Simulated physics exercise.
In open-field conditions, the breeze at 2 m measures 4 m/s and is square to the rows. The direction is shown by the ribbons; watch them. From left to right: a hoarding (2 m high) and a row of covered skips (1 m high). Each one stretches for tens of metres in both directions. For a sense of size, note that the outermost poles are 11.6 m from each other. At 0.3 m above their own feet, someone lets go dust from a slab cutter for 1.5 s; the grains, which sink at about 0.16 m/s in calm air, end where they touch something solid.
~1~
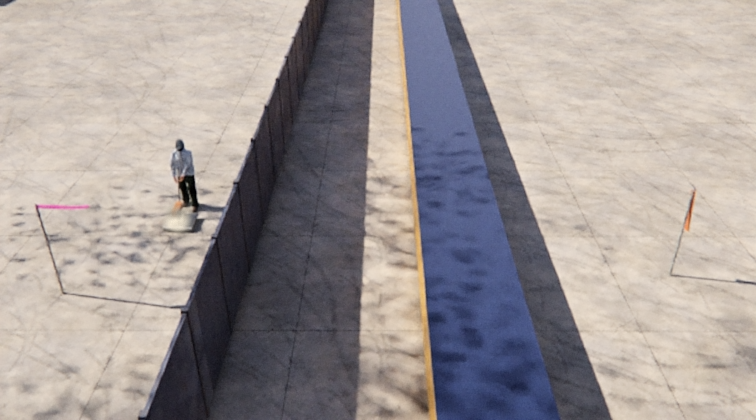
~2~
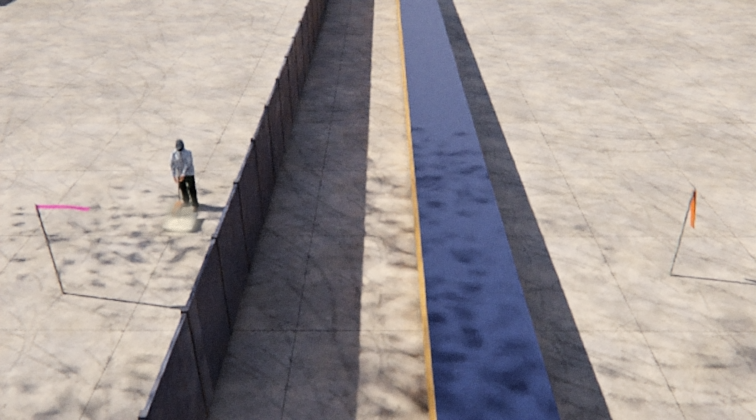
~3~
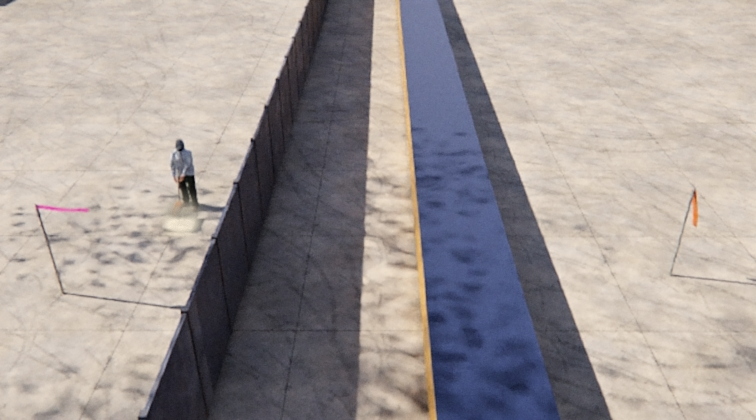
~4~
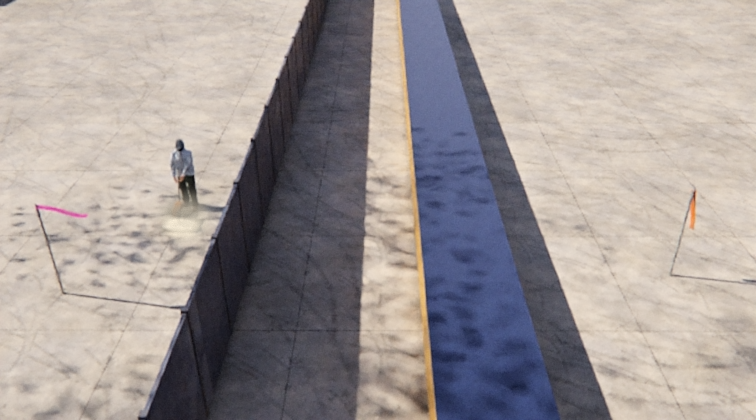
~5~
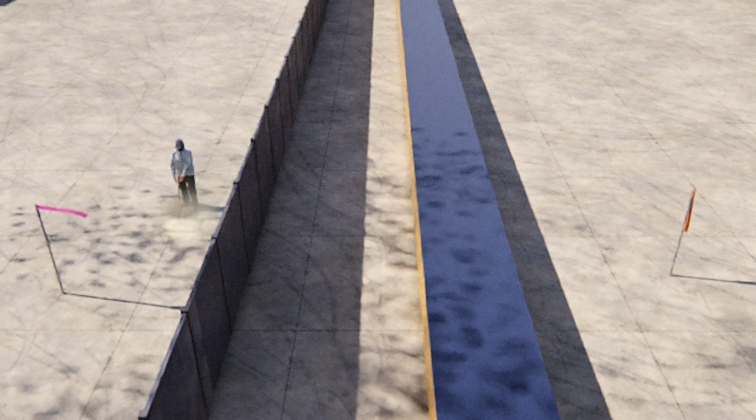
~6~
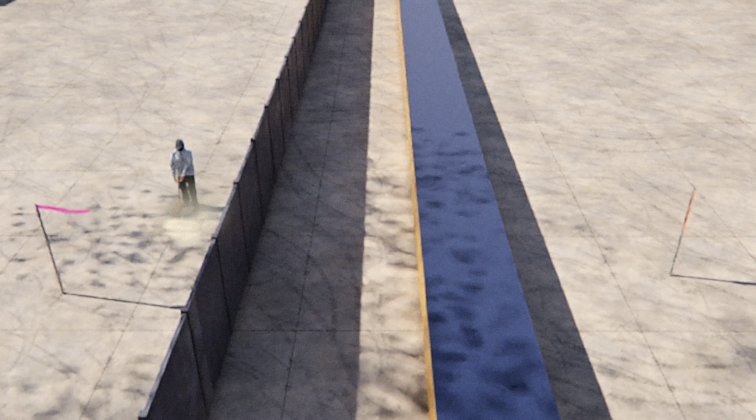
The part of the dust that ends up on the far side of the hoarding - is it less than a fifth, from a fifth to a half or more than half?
It is between a fifth and a half.
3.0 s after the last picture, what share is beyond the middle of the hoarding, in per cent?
20 per cent or so.
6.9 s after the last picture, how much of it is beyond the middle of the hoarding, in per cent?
30 %.
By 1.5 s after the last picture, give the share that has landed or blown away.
It comes to around 35 per cent.
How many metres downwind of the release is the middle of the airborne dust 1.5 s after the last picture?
Roughly 1.0 m.
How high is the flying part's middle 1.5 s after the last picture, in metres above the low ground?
About 0.6 m high.
Then, 1.5 s after the last picture, 33 % is no longer flying here, and 6 % is beyond the hoarding; the middle of what still flies is 0.6 m above the low ground, near (211, 207).
Then, 3.0 s after the last picture, 51 % is no longer flying here, and 21 % is beyond the hoarding; the middle of what still flies is 1.6 m above the low ground, near (244, 162).
Then, 6.9 s after the last picture, 66 % is no longer flying here, and 32 % is beyond the hoarding.
Then, 19.0 s after the last picture, 96 % is no longer flying here, and 33 % is beyond the hoarding.
Then, 44.0 s after the last picture, 100 % is no longer flying here, and 33 % is beyond the hoarding.
